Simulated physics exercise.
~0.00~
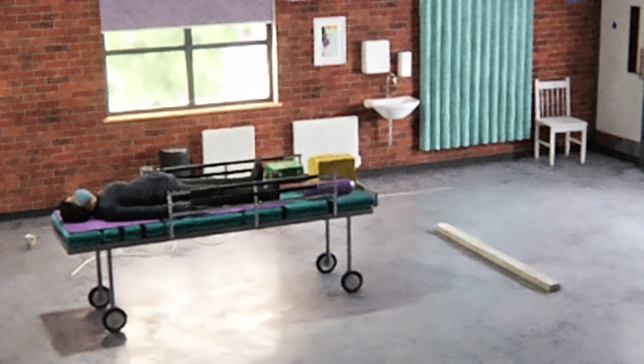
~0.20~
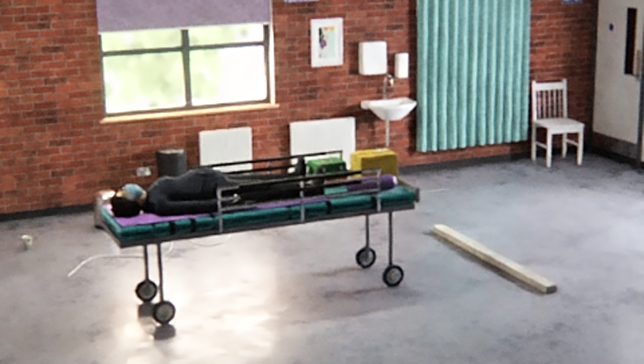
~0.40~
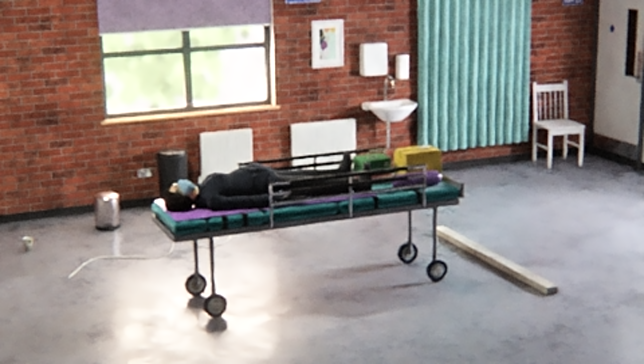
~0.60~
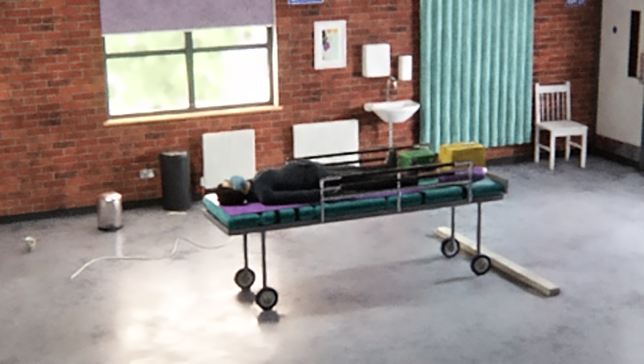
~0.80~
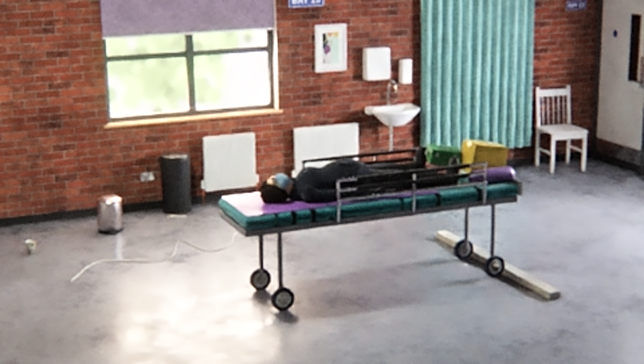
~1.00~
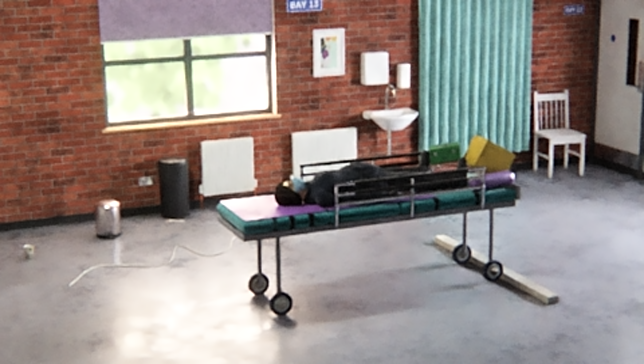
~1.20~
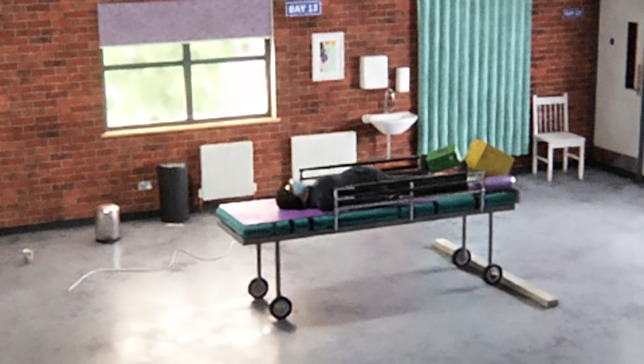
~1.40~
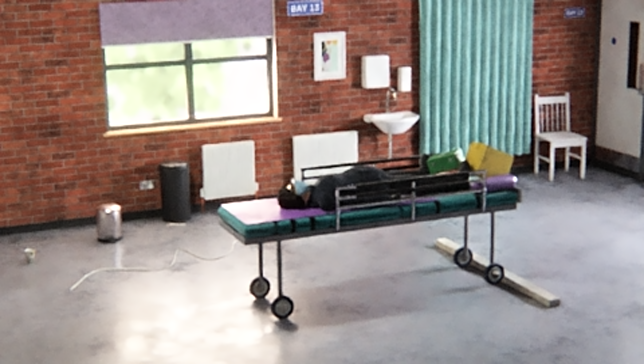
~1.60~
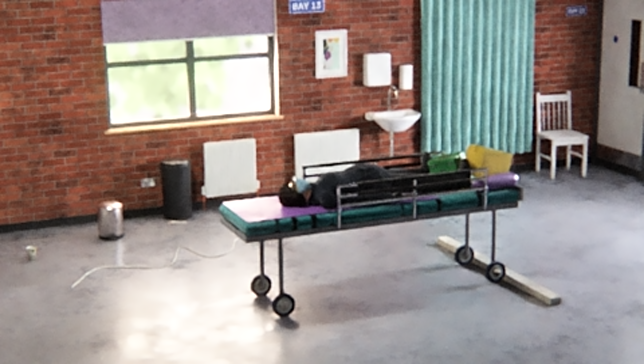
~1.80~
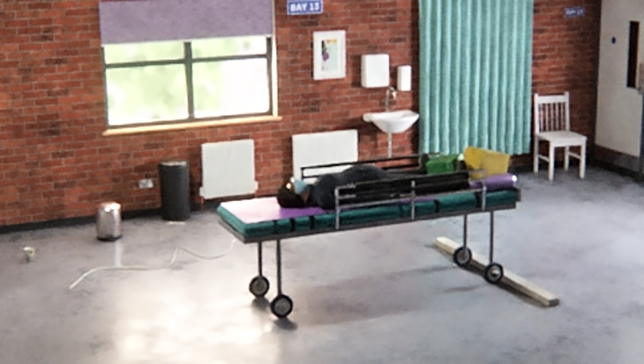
A person in dark clothing lies limp on a wheeled stretcher with teal and purple padding and low side rails, seen from slightly above in a brick-walled hospital bay with a window, a small sink, a teal curtain and a white chair. A green case and a yellow holdall sit near the feet. The stretcher rolls feet first to the right across the grey floor towards a pale raised sill. Its leading wheels meet the sill and it stops, still level. The holdall and case tip, then settle partway back, and everything stays aboard.
